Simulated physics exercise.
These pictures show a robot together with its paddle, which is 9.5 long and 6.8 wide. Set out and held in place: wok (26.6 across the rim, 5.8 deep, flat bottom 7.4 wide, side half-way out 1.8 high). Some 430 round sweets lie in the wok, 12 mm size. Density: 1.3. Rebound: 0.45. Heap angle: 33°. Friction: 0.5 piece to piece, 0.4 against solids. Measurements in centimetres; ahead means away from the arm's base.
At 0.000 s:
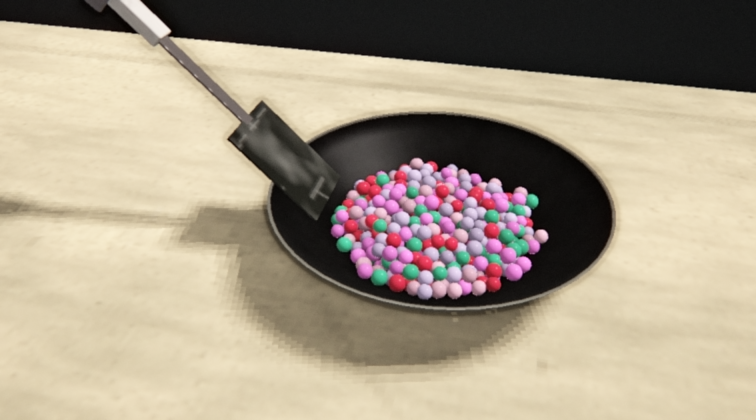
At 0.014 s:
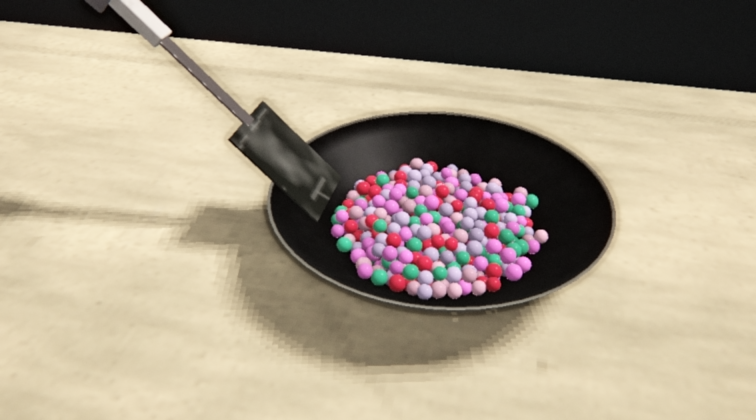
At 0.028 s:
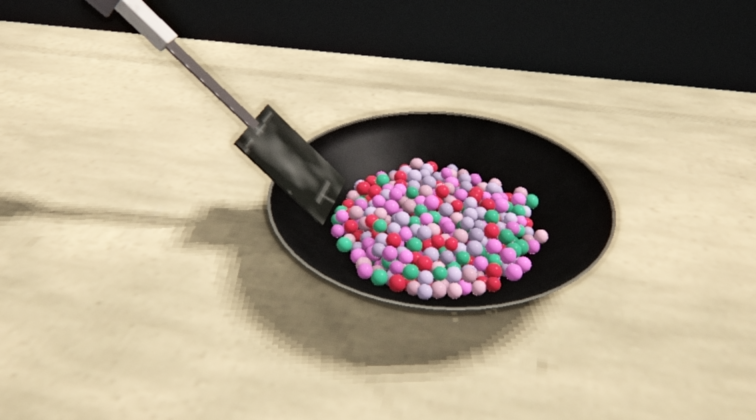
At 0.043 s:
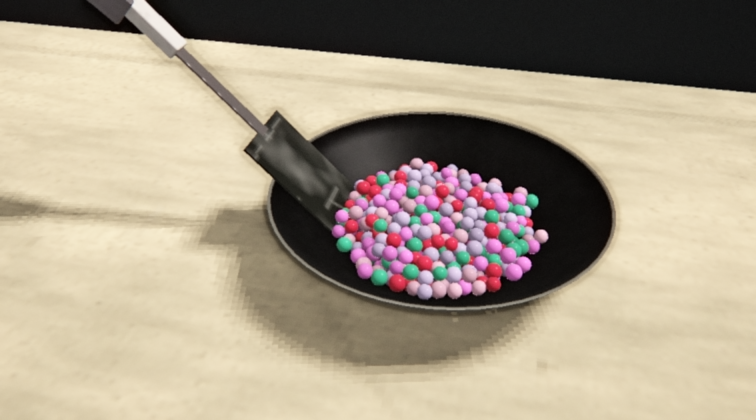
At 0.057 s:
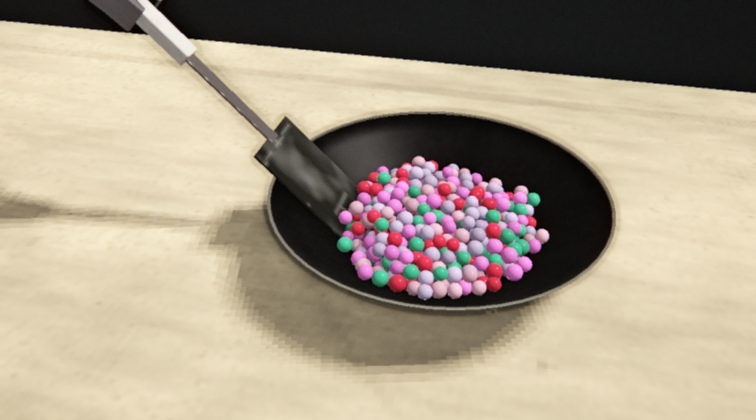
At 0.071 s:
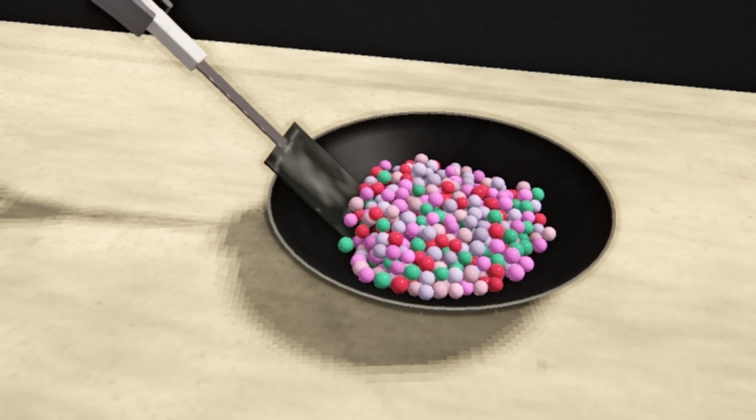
The video shows a robot's paddle angled at the left side of a black wok of colorful round sweets; it slides slightly down and right into the heap's edge, nudging the nearest sweets a little to the right.
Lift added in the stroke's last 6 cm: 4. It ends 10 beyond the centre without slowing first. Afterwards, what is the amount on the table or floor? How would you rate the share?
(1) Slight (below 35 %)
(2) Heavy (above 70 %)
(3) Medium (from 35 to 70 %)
(1) Slight (below 35 %).
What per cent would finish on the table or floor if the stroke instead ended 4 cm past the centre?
Roughly 0 %.
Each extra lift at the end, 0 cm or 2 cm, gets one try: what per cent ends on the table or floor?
Result: Approx. 25 % and 30 %, one try each.
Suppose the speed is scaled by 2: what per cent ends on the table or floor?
Roughly 45 percent ends on the table or floor.
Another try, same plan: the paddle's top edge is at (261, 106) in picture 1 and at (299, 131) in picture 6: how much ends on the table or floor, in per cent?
It comes to something like 30 %, give or take.
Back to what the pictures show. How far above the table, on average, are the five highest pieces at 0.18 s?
I'd put them at about 5 centimetres above the table.
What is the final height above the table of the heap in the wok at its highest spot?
Peak at rest, approximately 6.0 centimetres.
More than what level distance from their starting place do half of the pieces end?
Some 5 centimetres.
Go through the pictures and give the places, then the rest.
The first frame shows the paddle top edge at (245, 118), sloping 45°; upper third of the load around (431, 212), from x 340 to 540, top at y 165; 428 in the wok.
The second frame shows the paddle top edge at (246, 119), sloping 45°; upper third of the load around (431, 212), from x 340 to 540, top at y 165.
The third frame shows the paddle top edge at (251, 123), sloping 45°; upper third of the load around (431, 212), from x 340 to 540, top at y 165.
The fourth frame shows the paddle top edge at (261, 129), sloping 45°; upper third of the load around (431, 212), from x 340 to 540, top at y 165.
The fifth frame shows the paddle top edge at (270, 135), sloping 45°; upper third of the load around (429, 211), from x 345 to 540, top at y 165.
The sixth frame shows the paddle top edge at (280, 141), sloping 45°; upper third of the load around (433, 210), from x 345 to 550, top at y 160; 428 in the wok.
After 0.18 s, sloping 45°, highest piece 5 above the table; 428 in the wok.
After 0.29 s, sloping 45°, highest piece 8 above the table; 428 in the wok.
After 0.55 s, sloping 45°, highest piece 7 above the table; 309 in the wok, 111 on the table or floor, 8 on the blade or in flight.
After 1.60 s, sloping 45°, highest piece 6 above the table; 309 in the wok, 119 on the table or floor.
In the end, 309 in the wok, 119 on the table or floor. That is 28 % on the table or floor.
